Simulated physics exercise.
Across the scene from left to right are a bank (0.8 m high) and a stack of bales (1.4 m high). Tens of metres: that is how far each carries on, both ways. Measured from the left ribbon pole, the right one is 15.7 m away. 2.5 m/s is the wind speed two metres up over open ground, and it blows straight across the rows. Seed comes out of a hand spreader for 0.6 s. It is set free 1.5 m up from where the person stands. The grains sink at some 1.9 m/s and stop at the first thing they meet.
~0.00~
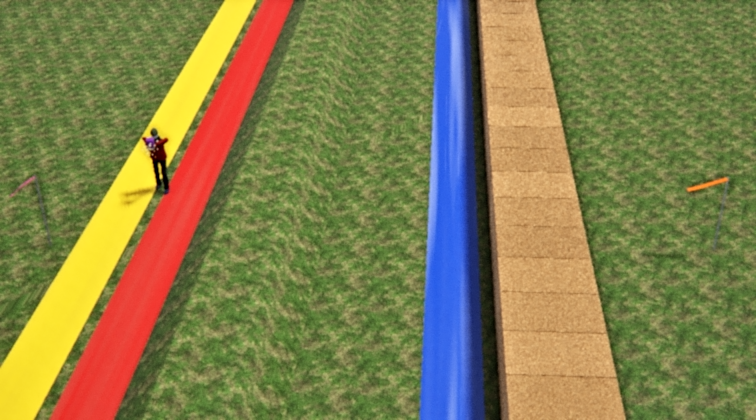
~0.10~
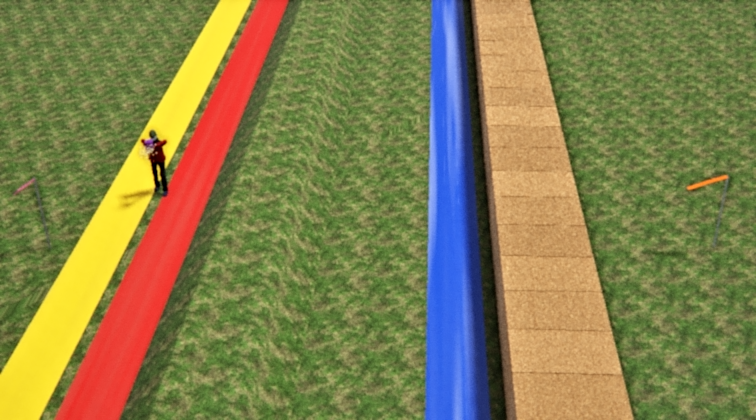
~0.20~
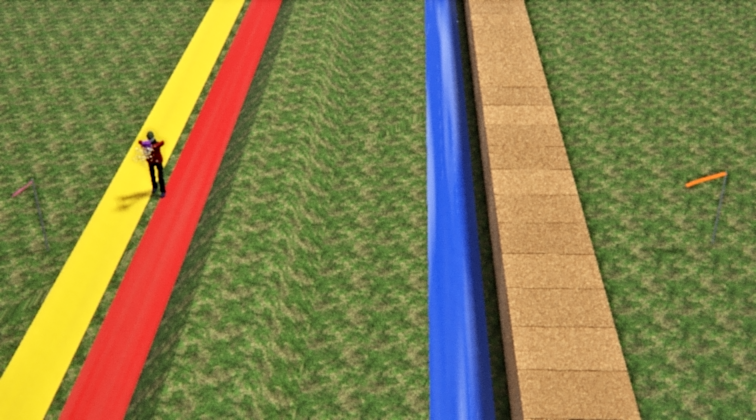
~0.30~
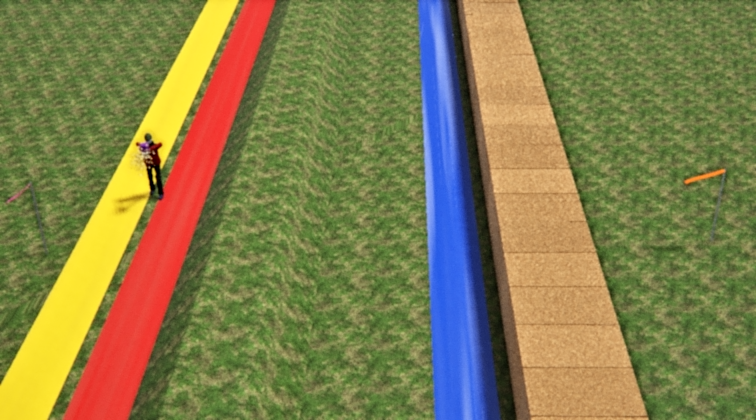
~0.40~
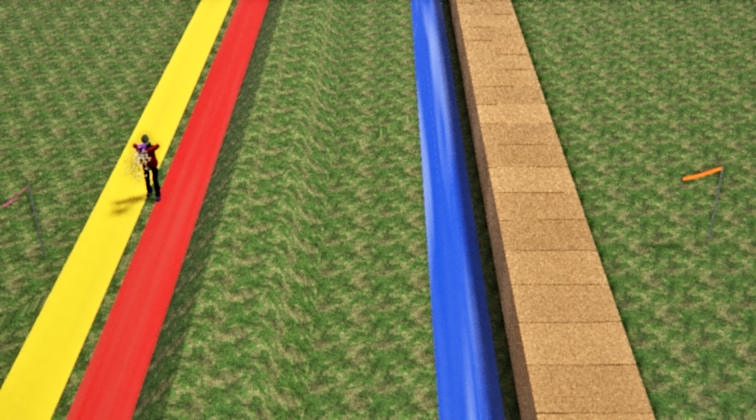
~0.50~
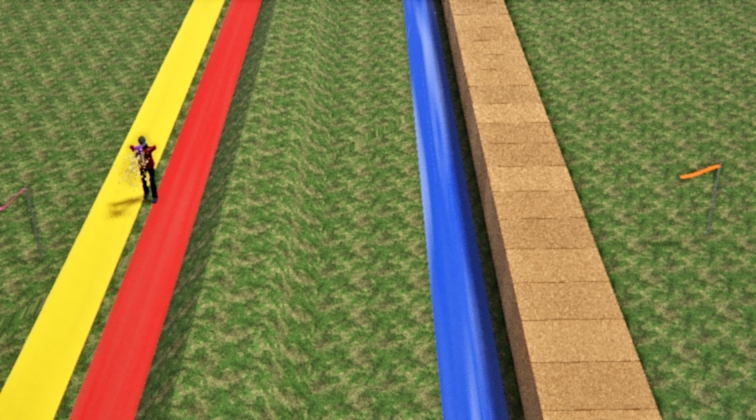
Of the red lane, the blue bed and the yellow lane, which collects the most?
The yellow one.
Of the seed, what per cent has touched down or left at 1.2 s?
That comes to near 50 %.
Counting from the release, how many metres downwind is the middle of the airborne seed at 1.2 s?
About 0.5 m.
After 1.2 s, 49 % is in the air or yet to come; 1 % lies on the red lane, 0 % on the blue bed and 39 % on the yellow lane; the middle of what still flies is 0.4 m above the low ground, near (127, 197).
After 2.0 s, 2 % is in the air or yet to come; 2 % lies on the red lane, 0 % on the blue bed and 78 % on the yellow lane.
After 3.5 s, 0 % is in the air or yet to come; 2 % lies on the red lane, 0 % on the blue bed and 78 % on the yellow lane.
After 8.0 s, 0 % is in the air or yet to come; 2 % lies on the red lane, 0 % on the blue bed and 78 % on the yellow lane.
After 45.0 s, 0 % is in the air or yet to come; 2 % lies on the red lane, 0 % on the blue bed and 78 % on the yellow lane.
